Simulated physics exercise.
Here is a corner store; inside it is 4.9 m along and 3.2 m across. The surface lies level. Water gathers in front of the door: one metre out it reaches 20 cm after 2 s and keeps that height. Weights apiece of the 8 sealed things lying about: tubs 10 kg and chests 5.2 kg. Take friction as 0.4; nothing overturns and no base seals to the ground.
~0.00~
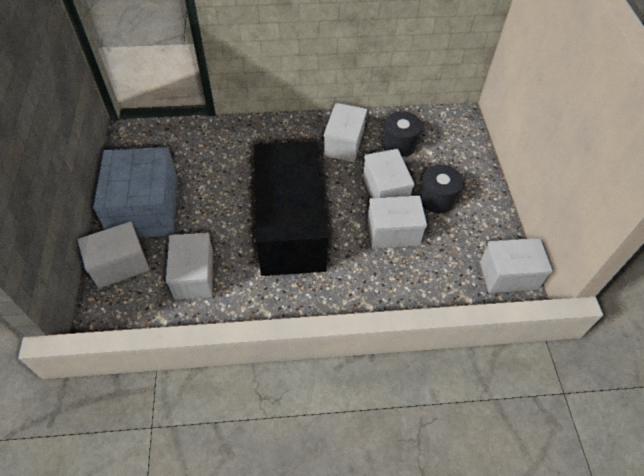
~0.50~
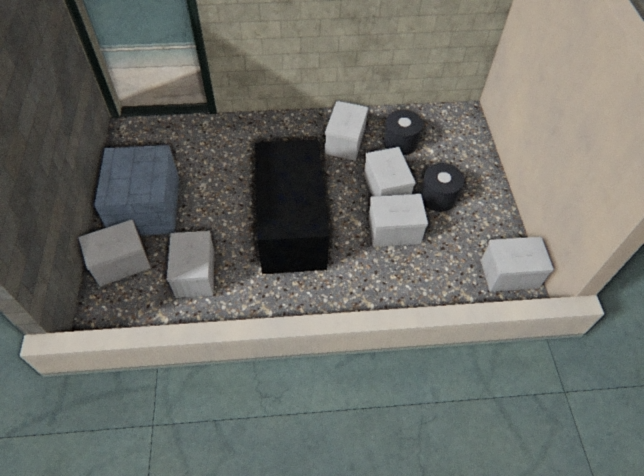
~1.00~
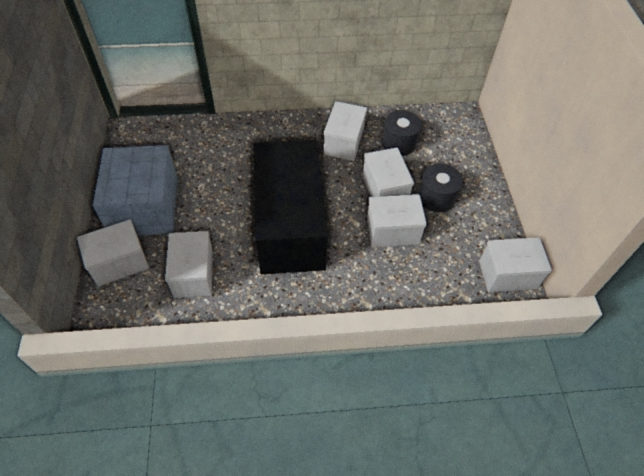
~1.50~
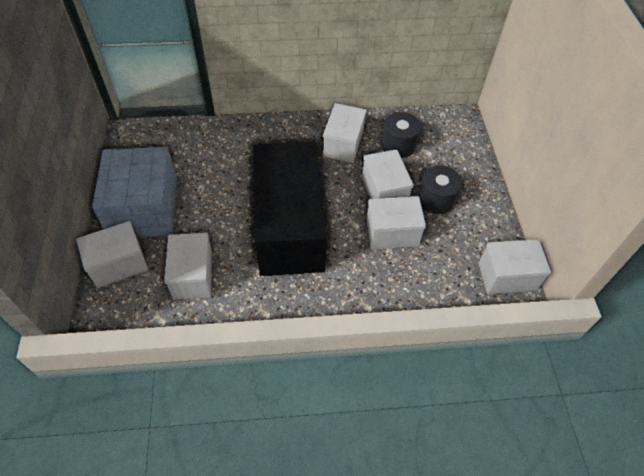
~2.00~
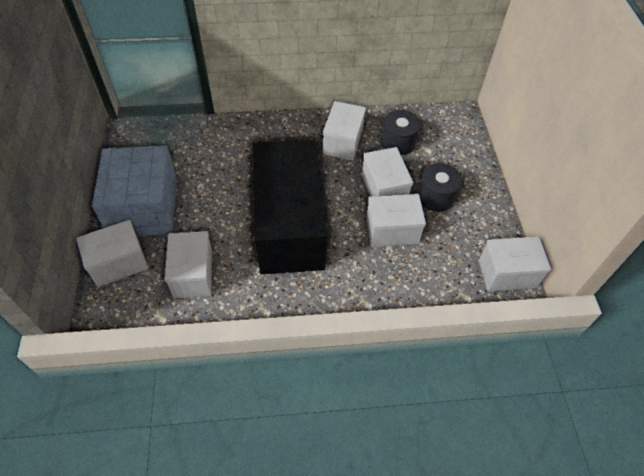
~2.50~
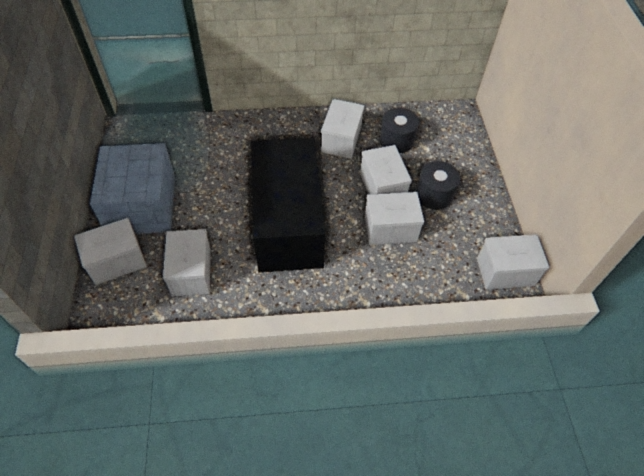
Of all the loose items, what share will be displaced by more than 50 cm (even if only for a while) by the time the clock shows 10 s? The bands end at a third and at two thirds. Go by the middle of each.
Share: Between one and two thirds.
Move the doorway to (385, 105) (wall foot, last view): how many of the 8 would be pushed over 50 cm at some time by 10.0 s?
Then 6.
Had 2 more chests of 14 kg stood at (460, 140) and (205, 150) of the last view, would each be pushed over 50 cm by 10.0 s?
In turn: Under, over.
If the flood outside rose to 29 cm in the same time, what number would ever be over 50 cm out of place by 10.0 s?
In that case 5 of them.
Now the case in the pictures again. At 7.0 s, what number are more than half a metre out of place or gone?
1 of them.
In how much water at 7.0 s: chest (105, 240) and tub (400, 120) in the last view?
About 7 and 3 cm.
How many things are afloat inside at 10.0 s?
At that moment 7.
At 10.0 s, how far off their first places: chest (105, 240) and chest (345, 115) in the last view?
In turn: 40 cm, 140 cm.
After 3.5 s 0 of 8 are over 50 cm from their spots; 0 afloat.
After 4.5 s 1 of 8 are over 50 cm from their spots; 1 afloat.
After 7.0 s 1 of 8 are over 50 cm from their spots; 5 afloat.
After 10.0 s 3 of 8 are over 50 cm from their spots, and 4 have been at some point; 7 afloat.
